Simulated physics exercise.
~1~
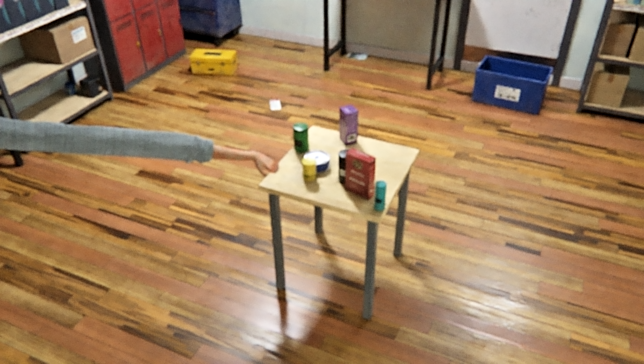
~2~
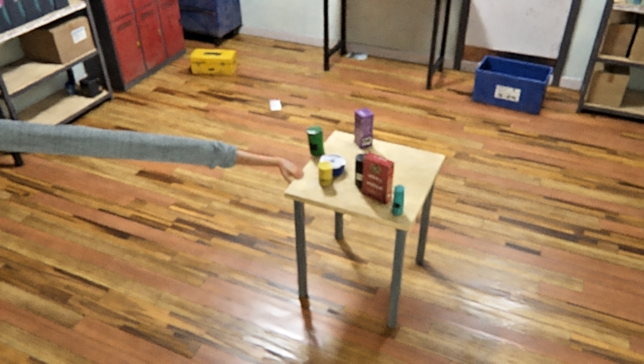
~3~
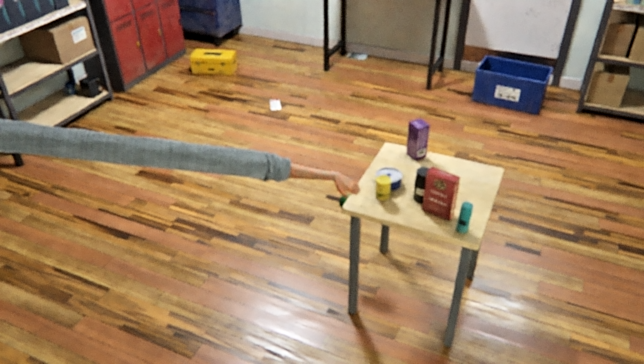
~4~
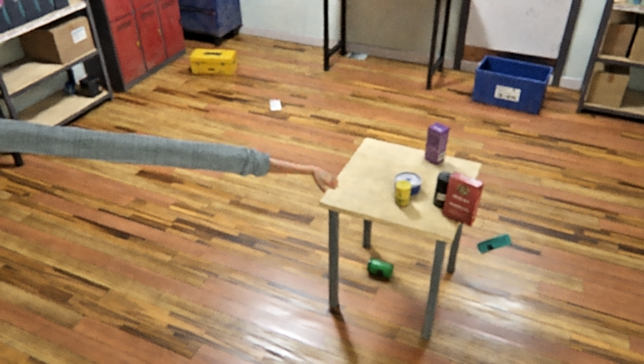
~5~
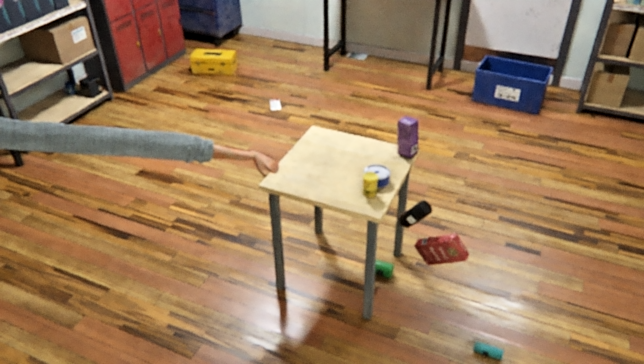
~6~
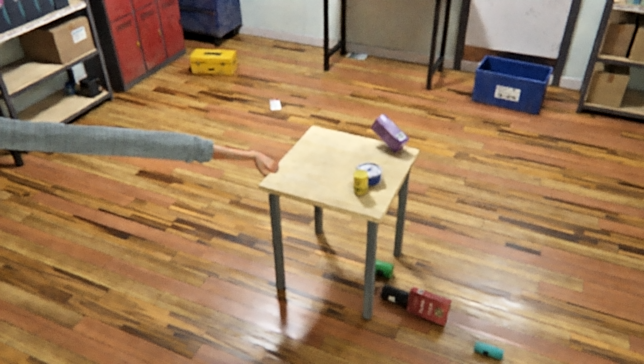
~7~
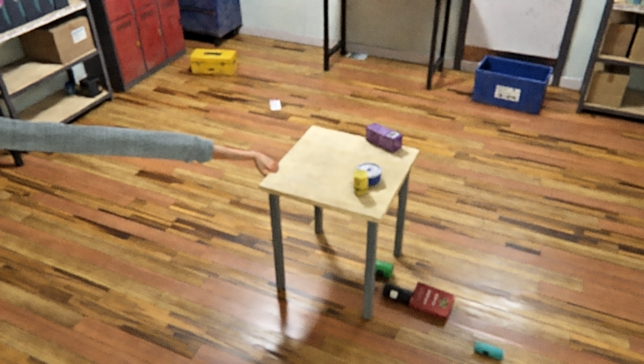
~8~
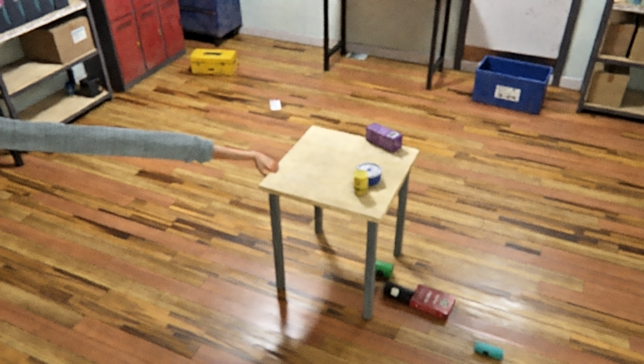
In a room with a striped wooden floor, seen from above, a grey-sleeved arm reaches from the left to a small pale table crowded with green, black, turquoise, purple, yellow and blue containers and a red packet. The hand moves the table right, and the green jar topples off the edge to the floor. The table is then drawn back left, and the turquoise shaker drops off the right side, followed by the red packet and black jar. The purple carton tips over but stays on the tabletop. Finally, four things lie on the floor, while the yellow tin and blue tub remain upright beside the fallen carton.
